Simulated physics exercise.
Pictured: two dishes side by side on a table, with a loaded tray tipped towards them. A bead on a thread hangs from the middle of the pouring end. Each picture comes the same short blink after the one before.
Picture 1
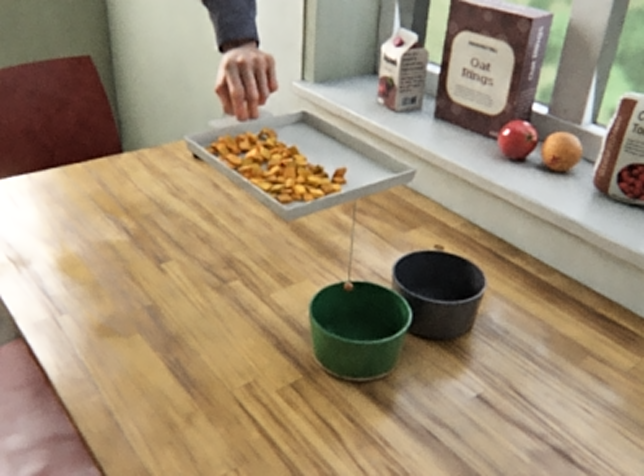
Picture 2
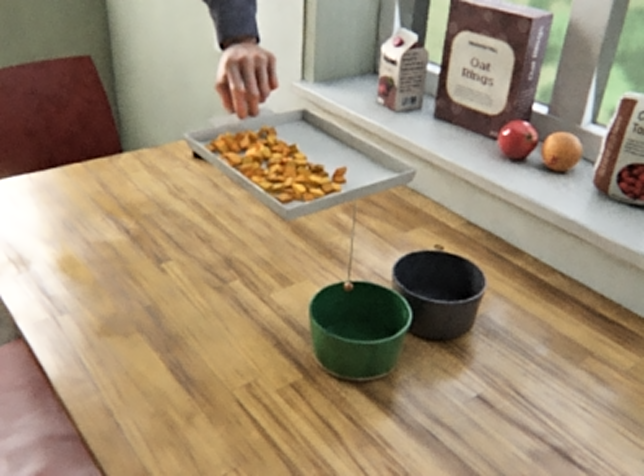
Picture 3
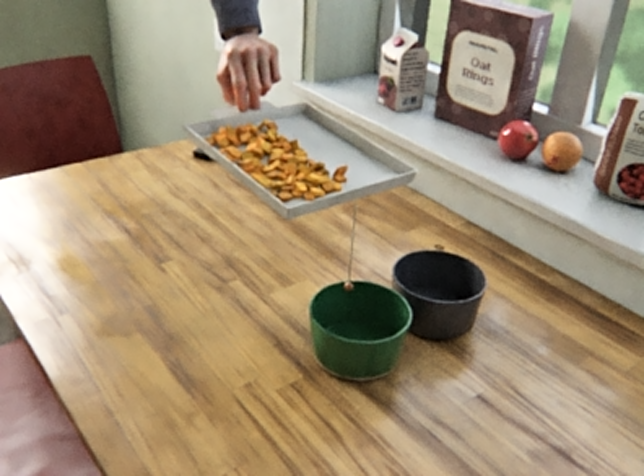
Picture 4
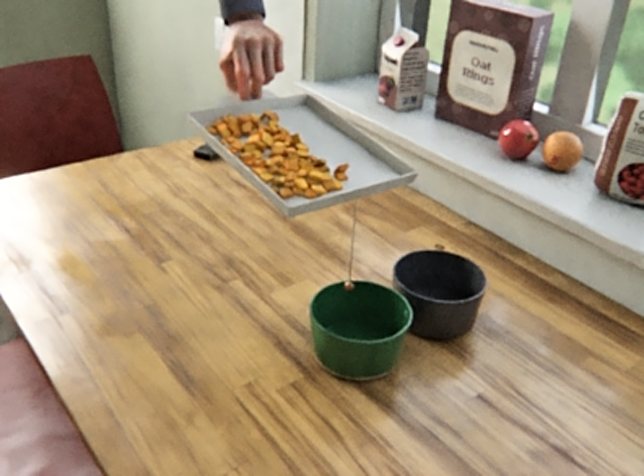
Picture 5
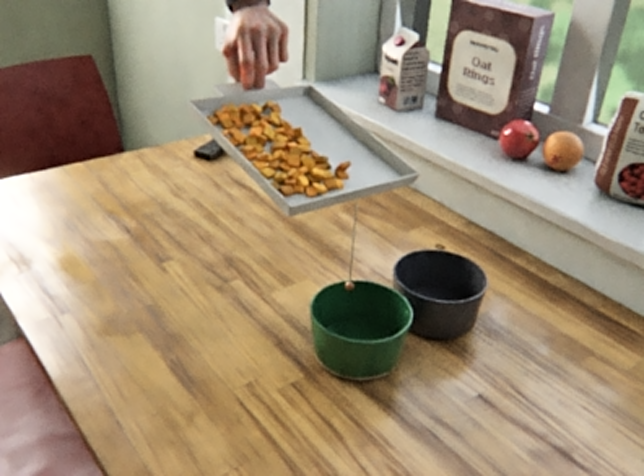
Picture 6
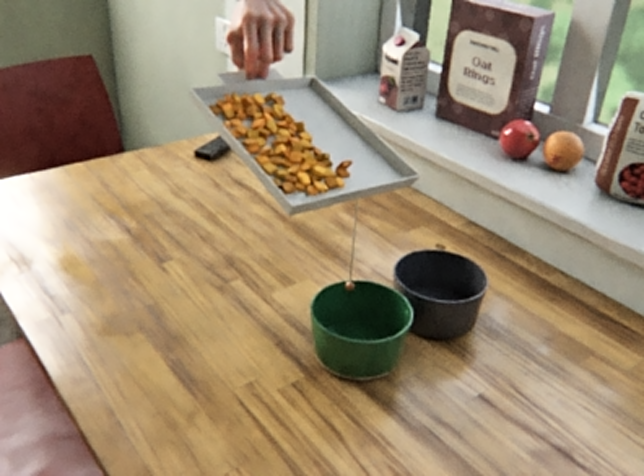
At a wooden table beside a bright windowsill, seen from above at an angle by a still camera, red chairs stand at the left. A grey tray of small orange-brown crackers is over a green bowl and a dark bowl at its right, a bead hanging on a thread, with a carton, box and fruit behind. A hand rises at the tray's far end, which lifts gradually, tilting the near edge slightly lower at its right corner.
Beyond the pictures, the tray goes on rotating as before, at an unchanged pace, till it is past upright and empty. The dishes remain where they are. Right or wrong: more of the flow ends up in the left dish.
Right.
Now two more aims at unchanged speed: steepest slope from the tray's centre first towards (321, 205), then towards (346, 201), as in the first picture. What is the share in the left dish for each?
About 20 % and about 60 %.
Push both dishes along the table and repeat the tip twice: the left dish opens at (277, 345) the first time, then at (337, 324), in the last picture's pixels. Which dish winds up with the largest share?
Answer, in order: The one to the right and the one to the right.
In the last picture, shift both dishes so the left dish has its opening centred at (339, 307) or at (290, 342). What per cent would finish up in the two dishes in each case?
Roughly 50 % and then 70 %.
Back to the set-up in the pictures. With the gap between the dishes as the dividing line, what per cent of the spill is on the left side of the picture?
Estimate: About 40 per cent.
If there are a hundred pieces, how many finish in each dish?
Estimate - left dish 60 percent, right dish 20 percent.
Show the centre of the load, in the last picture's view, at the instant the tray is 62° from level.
Roughly (364, 176).
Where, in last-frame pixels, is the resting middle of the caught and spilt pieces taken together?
Roughly at (377, 343), give or take.
Soon, tray tipped steeply; nearly all on the tray; a small part in the air.
A while on, tray tipped past a quarter turn; about a third on the tray; about a third in the left dish; a small part in the right dish; a small part outside both; a small part in the air.
Towards the end, tray tipped past a quarter turn; about two thirds in the left dish; about a quarter in the right dish; about a quarter outside both.
Finally, tray tipped past a quarter turn; about two thirds in the left dish; about a quarter in the right dish; about a quarter outside both.
